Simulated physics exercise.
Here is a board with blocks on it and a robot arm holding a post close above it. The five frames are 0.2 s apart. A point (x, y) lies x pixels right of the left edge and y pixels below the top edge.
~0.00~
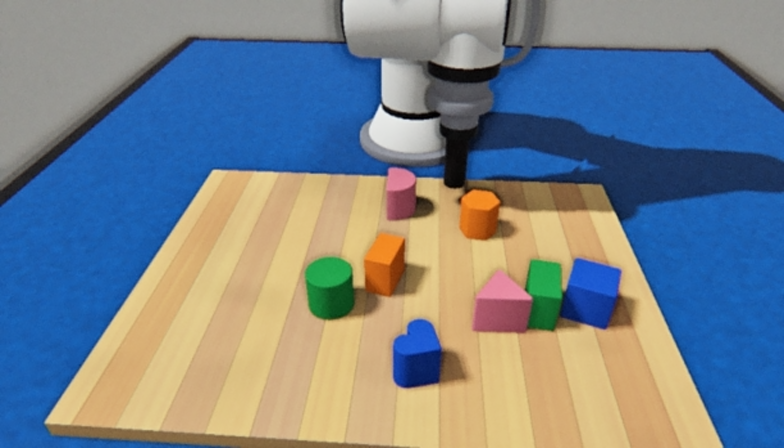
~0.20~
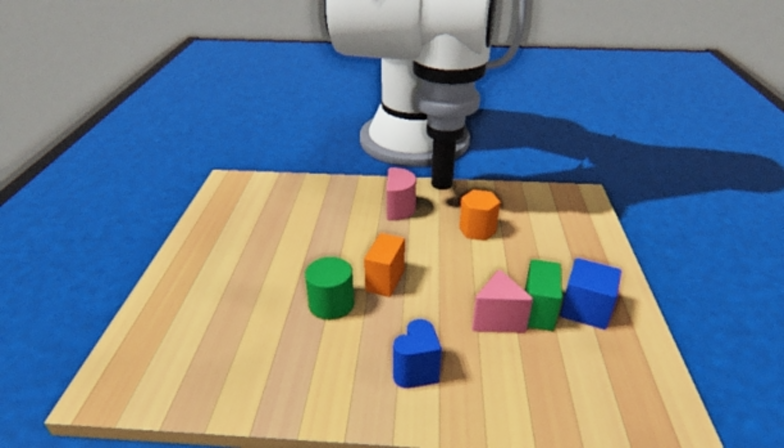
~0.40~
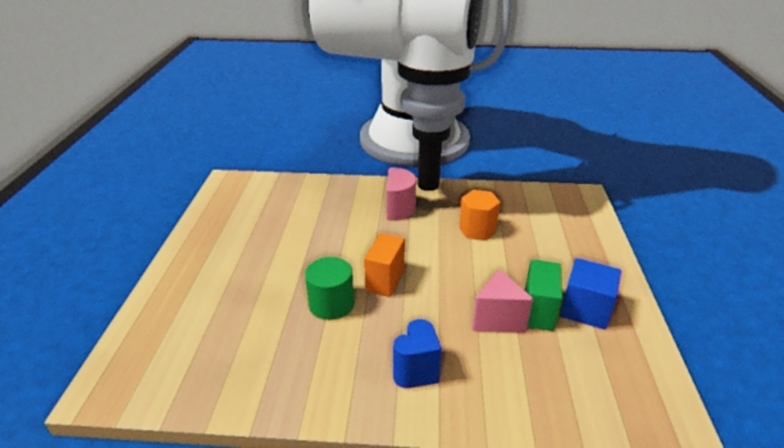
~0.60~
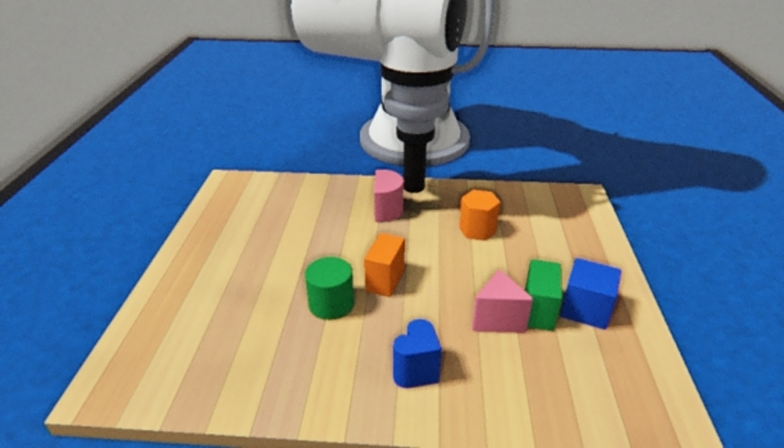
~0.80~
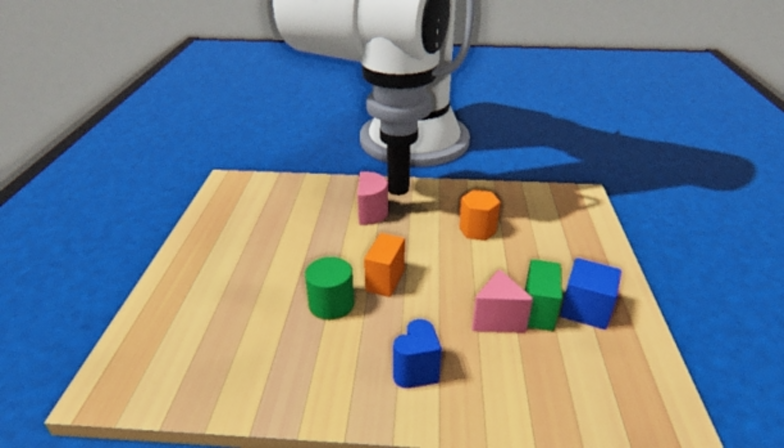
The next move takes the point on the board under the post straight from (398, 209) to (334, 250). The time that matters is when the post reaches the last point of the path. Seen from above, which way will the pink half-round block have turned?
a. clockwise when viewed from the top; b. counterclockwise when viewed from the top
a.
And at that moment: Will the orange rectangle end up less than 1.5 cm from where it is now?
I expect so.
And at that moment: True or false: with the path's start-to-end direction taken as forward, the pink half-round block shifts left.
It is false.
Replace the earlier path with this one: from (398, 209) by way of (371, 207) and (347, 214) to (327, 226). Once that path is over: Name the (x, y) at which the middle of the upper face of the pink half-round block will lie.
The middle of its top is at (298, 204).
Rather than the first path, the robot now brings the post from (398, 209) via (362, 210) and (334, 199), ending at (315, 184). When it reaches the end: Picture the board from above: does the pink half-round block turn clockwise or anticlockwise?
If we look at it from overhead, the pink half-round block pivots counter-clockwise.
What follows on the original path. One third of the way, post (377, 203); pink half-round block (348, 189), turned 40° clockwise.
Two thirds of the way, post (356, 217); pink half-round block (336, 192), turned 75° clockwise.
At the end, post (333, 231); pink half-round block (336, 192), turned 75° clockwise; orange rectangle unmoved.
